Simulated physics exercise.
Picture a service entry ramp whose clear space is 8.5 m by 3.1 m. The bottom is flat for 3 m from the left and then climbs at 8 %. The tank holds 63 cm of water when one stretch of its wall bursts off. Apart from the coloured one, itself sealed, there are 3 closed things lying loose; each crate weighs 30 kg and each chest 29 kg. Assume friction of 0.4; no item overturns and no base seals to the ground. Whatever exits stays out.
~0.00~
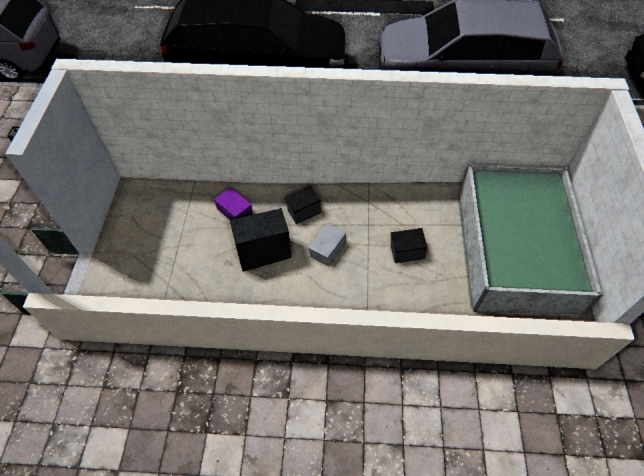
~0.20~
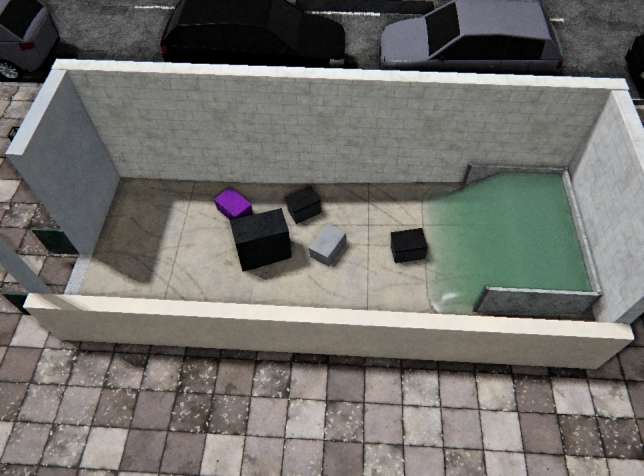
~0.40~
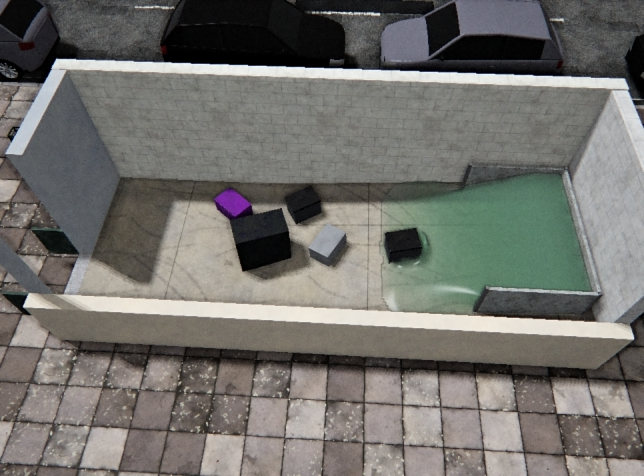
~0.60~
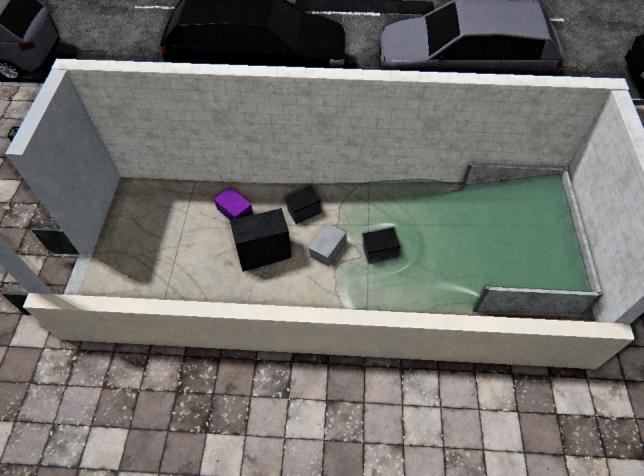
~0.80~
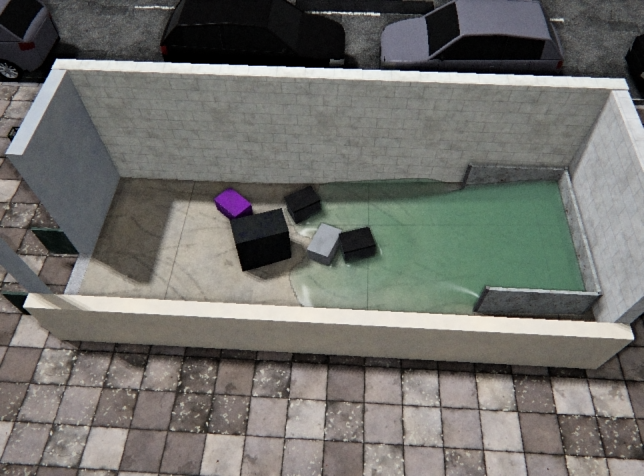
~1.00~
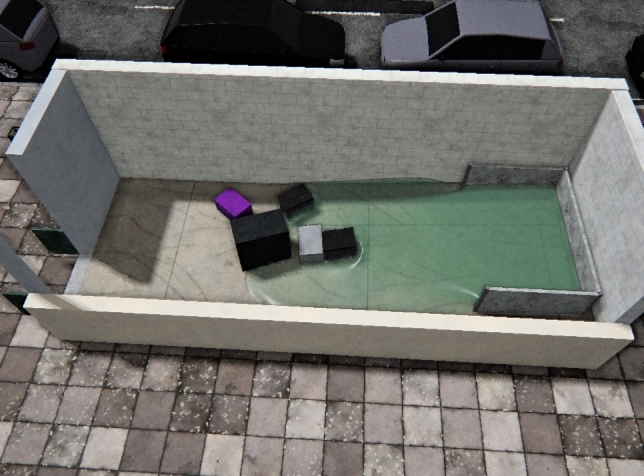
At the start, green water fills a tank at the right of a walled space, with a purple crate and several dark and grey boxes to its left. The tank's side opens and water spreads left, pushing the nearest black box against the grey one, then shifting both and the rear dark box.
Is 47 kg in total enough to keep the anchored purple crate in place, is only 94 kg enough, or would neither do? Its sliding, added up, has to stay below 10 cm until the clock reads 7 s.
Neither would do.
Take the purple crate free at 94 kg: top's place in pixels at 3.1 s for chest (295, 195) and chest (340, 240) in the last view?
Somewhere around (115, 183) and (198, 175).
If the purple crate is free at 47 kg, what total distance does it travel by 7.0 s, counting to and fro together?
About 350 cm altogether.
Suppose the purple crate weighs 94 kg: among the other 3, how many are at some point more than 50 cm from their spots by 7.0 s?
That adds up to 3.
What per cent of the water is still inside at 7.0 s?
Around 52 % of the water.
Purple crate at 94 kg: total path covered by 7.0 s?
Some 120 cm in all.
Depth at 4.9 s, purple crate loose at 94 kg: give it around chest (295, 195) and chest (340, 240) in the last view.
First roughly 24 cm, second roughly 23 cm.
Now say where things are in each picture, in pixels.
The purple crate at (233, 202), on the bottom; water covers 3.8 m2; 0 of 4 have shifted, in the first picture.
The purple crate at (233, 202), on the bottom; 5.7 m2 under water; 0 of 4 have shifted, in the second picture.
The purple crate at (233, 202), on the bottom; water covers 7.8 m2; 1 of 4 have shifted, in the third picture.
The purple crate at (233, 202), on the bottom; water covers 10.0 m2; 1 of 4 have shifted, in the fourth picture.
The purple crate at (233, 202) rests on the ground; water covers 11.9 m2; 1 of 4 have shifted, in the fifth picture.
The purple crate at (233, 202) rests on the ground; water covers 13.7 m2; 3 of 4 have shifted, in the sixth picture.
After 1.4 s the purple crate would be 1 cm from its start with 47 kg and 0 cm from its start with 94 kg; 3 cm of water round it then.
After 3.1 s the purple crate would be 240 cm from its start with 47 kg and 111 cm from its start with 94 kg; 5 cm of water round it then.
After 4.9 s the purple crate would be gone out with 47 kg and 111 cm from its start with 94 kg; 13 cm of water round it then.
After 7.0 s the purple crate would be gone out with 47 kg and 110 cm from its start with 94 kg; 12 cm of water round it then.
